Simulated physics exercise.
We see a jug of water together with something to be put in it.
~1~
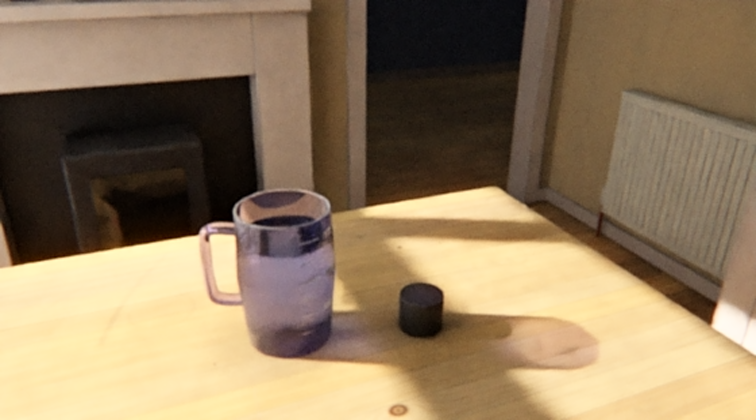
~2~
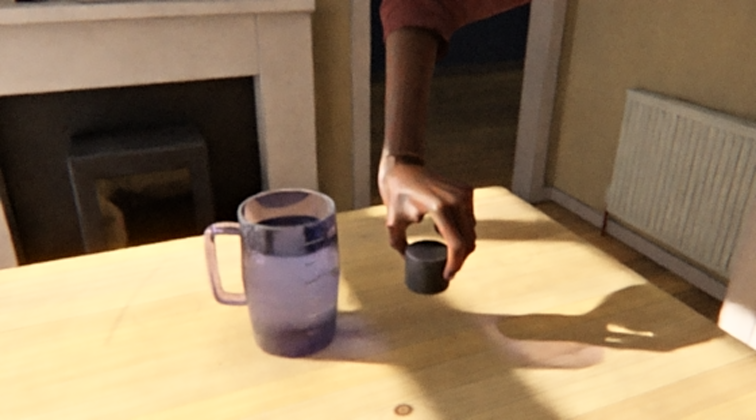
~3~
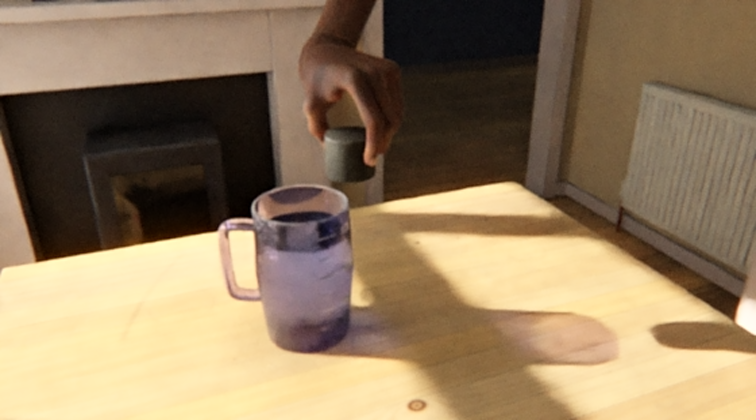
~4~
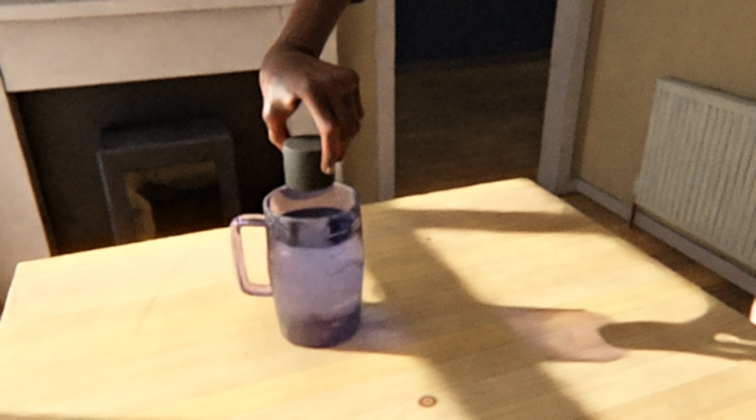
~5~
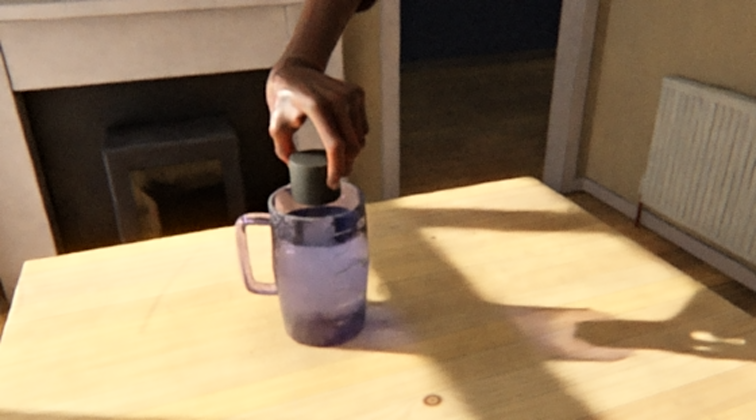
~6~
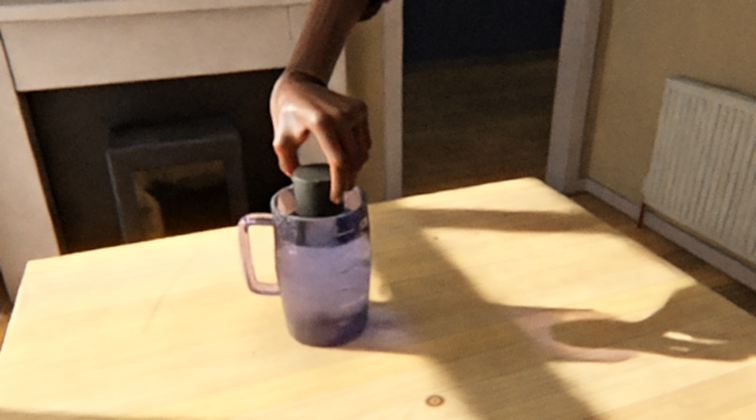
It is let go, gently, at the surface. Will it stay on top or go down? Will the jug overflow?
Water: Under; jug: No spill.
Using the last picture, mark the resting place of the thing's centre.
About (326, 303).
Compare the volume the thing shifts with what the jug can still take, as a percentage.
About 40 %.
Soon after, the iron weight enters the water; the jug is about three quarters full.
Later, the iron weight goes on down; the jug is nearly full.
In the end, the iron weight lies on the bottom; the jug is nearly full; nothing is spilt.
